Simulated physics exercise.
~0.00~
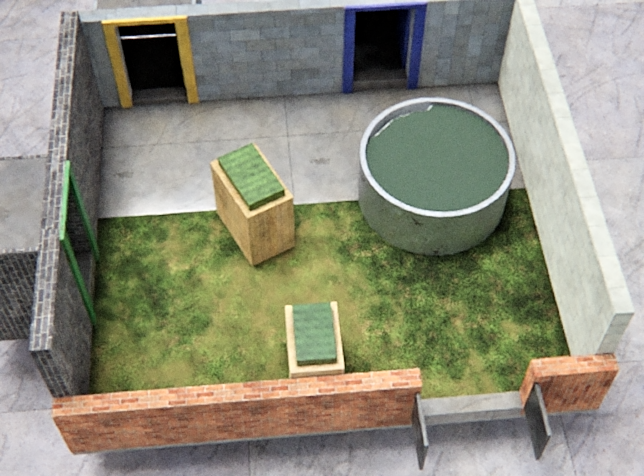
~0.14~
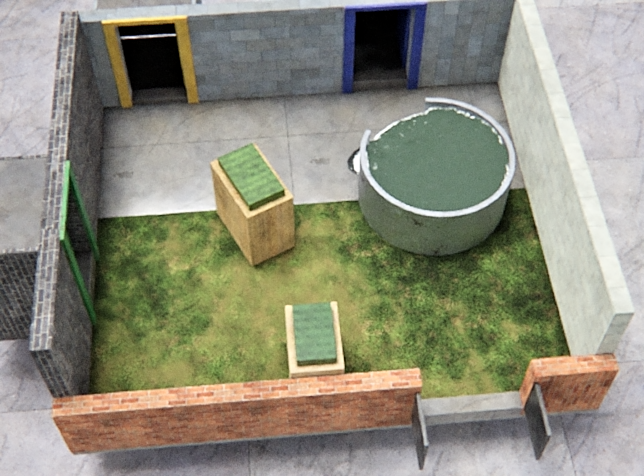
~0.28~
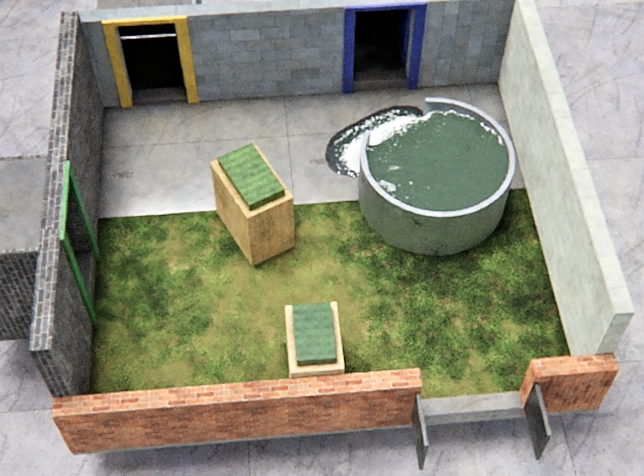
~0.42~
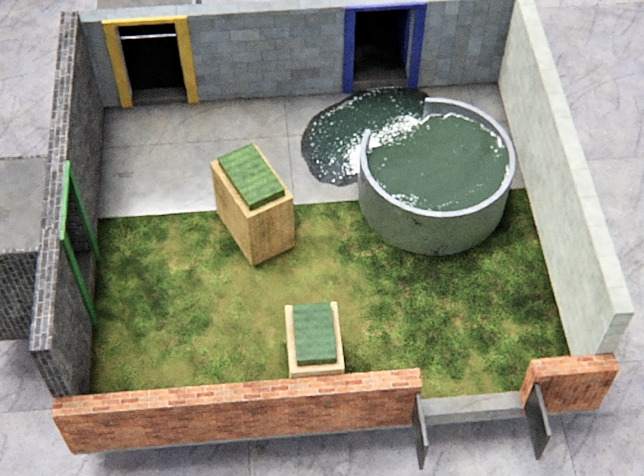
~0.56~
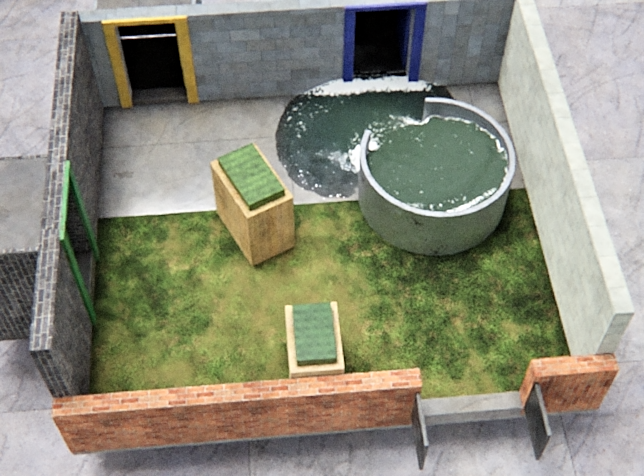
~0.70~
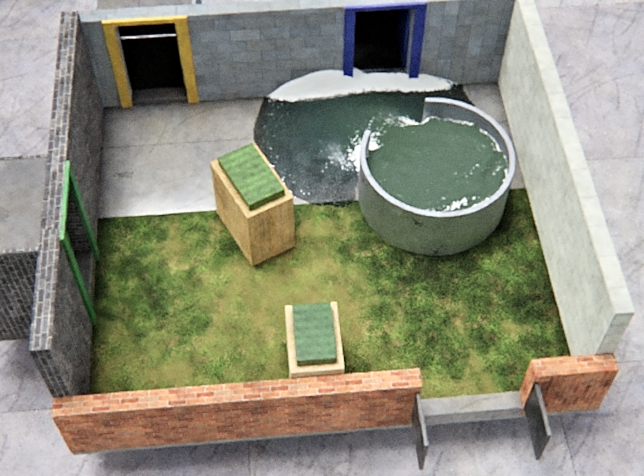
In a walled garden terrace, a round tank of dark green water stands still near two planted boxes. A gap appears in its far side and water pours out, spreading in a foam-edged pool over the smooth paving, left and back to the wall by the blue doorway.
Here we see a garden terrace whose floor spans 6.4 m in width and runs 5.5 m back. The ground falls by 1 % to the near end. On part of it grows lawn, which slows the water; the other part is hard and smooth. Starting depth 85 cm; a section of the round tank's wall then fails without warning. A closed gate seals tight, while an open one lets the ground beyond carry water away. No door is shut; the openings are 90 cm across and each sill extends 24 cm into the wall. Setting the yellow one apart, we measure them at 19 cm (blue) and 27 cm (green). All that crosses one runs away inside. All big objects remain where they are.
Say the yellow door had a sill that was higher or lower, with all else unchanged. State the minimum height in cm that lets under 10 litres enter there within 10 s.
Some 17 cm above the ground.
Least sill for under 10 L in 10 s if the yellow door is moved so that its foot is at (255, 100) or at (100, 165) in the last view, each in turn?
You'd want roughly 18 cm there first, then roughly 30 cm.
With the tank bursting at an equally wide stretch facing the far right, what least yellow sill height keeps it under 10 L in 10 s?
It needs to be about 11.0 cm high.
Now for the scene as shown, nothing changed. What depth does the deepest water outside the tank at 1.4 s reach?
I'd put it near 48 cm.
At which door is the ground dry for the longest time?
Last of all is the green door.
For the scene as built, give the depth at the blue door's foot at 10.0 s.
Lab note: Depth approx. 6.0 cm.
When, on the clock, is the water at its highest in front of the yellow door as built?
It peaks at about 4.5 s.
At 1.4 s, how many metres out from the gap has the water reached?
About 4.6 m.
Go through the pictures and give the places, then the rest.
In the first frame, still water, 85 cm deep, in the round tank at (437, 158); the yellow door at (152, 58) is dry.
In the second frame, the front is at a hidden place, 0.3 m from the gap on the far side; 0.3 m2 of floor is wet, 85 cm left at the back.
In the third frame, the gap is on the far side, the front 0.7 m out at (345, 132); the back of the round tank holds 85 cm.
In the fourth frame, water pours out on the far side and has run 1.2 m, to (320, 117); about 9 cm deep outside, 85 cm at the back.
In the fifth frame, the front is at (303, 95), 1.8 m from the gap on the far side; 4.0 m2 of floor is wet, 80 cm left at the back.
In the sixth frame, the gap is on the far side, the front 2.1 m out at (269, 97); the back of the round tank holds 69 cm; the yellow door at (152, 58), 3.8 m from the gap, is still 1.7 m from the nearest water.
After 1.4 s water covers 25 % of the floor, deepest (48 cm) near (351, 95); 9 cm at the yellow door, 0 litres in over its 10 cm sill.
After 3.0 s water covers 40 % of the floor, deepest (30 cm) near (115, 127); 14 cm at the yellow door, 2 litres in over its 10 cm sill.
After 10.0 s water covers 100 % of the floor, deepest (14 cm) near (89, 426); 7 cm at the yellow door, 49 litres in over its 10 cm sill.
At the yellow door as built, the water arrived by 1.2 s and peaked near 14 cm at 4.4 s.
Run again over the same 10 s with other heights there, 19 litres in over 14.5 cm, 5 litres over 19.5 cm. The limit of 10 litres is kept from about 17 cm up.
